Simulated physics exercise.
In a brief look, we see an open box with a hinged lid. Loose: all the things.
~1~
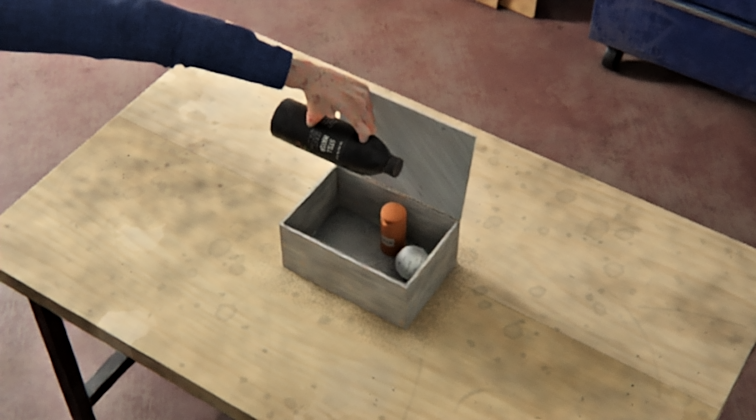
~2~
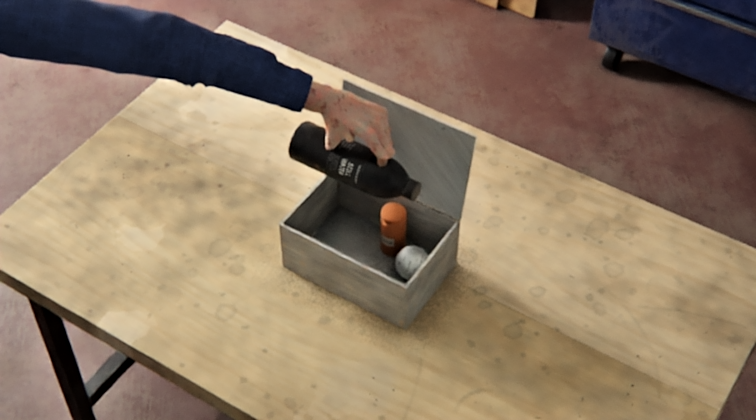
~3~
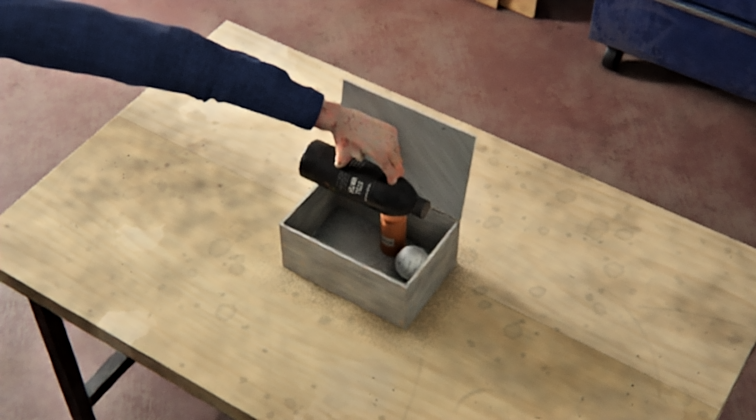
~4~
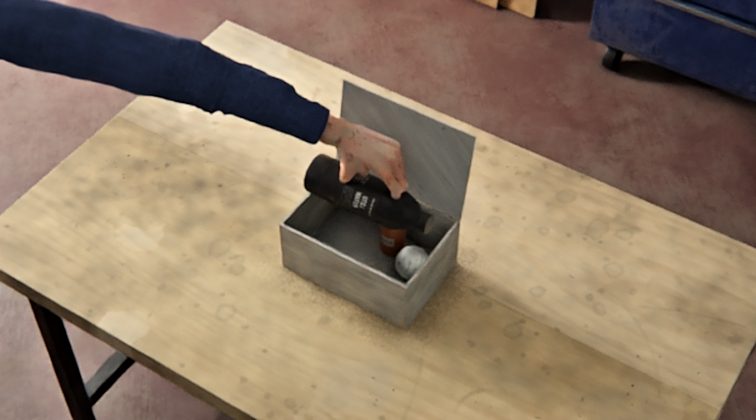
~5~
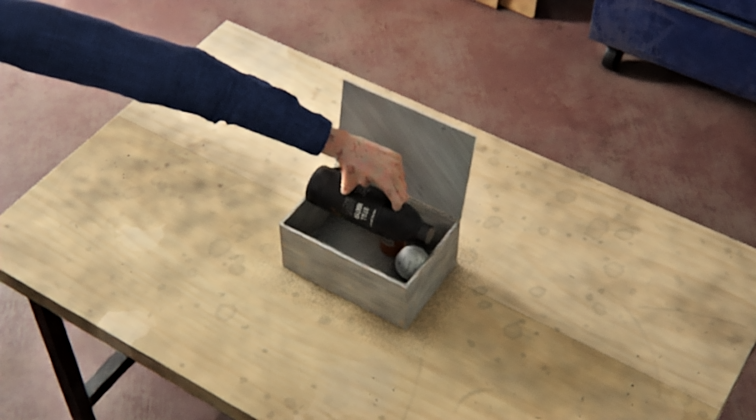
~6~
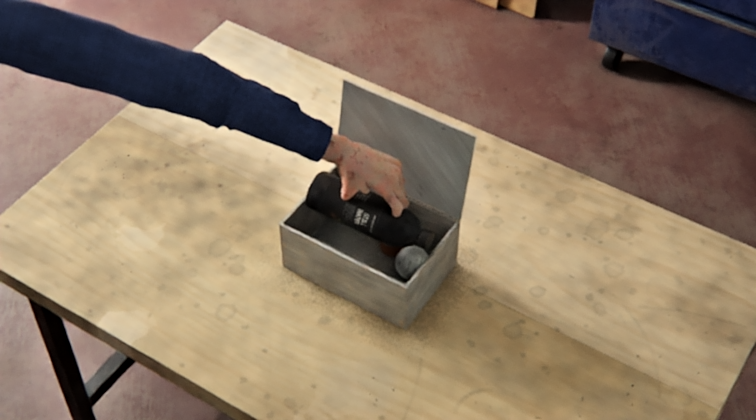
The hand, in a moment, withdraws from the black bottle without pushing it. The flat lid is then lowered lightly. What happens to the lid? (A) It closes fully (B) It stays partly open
A.
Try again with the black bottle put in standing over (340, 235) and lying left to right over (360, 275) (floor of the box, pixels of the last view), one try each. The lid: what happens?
First, it stays ajar; second, it sits on the rim.
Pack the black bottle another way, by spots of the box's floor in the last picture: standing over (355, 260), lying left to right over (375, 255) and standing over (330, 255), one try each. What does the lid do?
1: Open. 2: Closed. 3: Open.
Then, 0.30 s after the last picture, black bottle rolled about its own width near (363, 256).
Then, 1.30 s after the last picture, lid 78° above the rim; black bottle rolled about its own width near (354, 266).
Then, 1.80 s after the last picture, lid 45° above the rim; black bottle rolled about its own width near (354, 266).
Then, 2.20 s after the last picture, lid 13° above the rim; black bottle rolled about its own width near (354, 266).
At rest, lid shut; moved from the start, black bottle; the other 2 in place. Seen from the same camera at the end, black bottle near (354, 265).
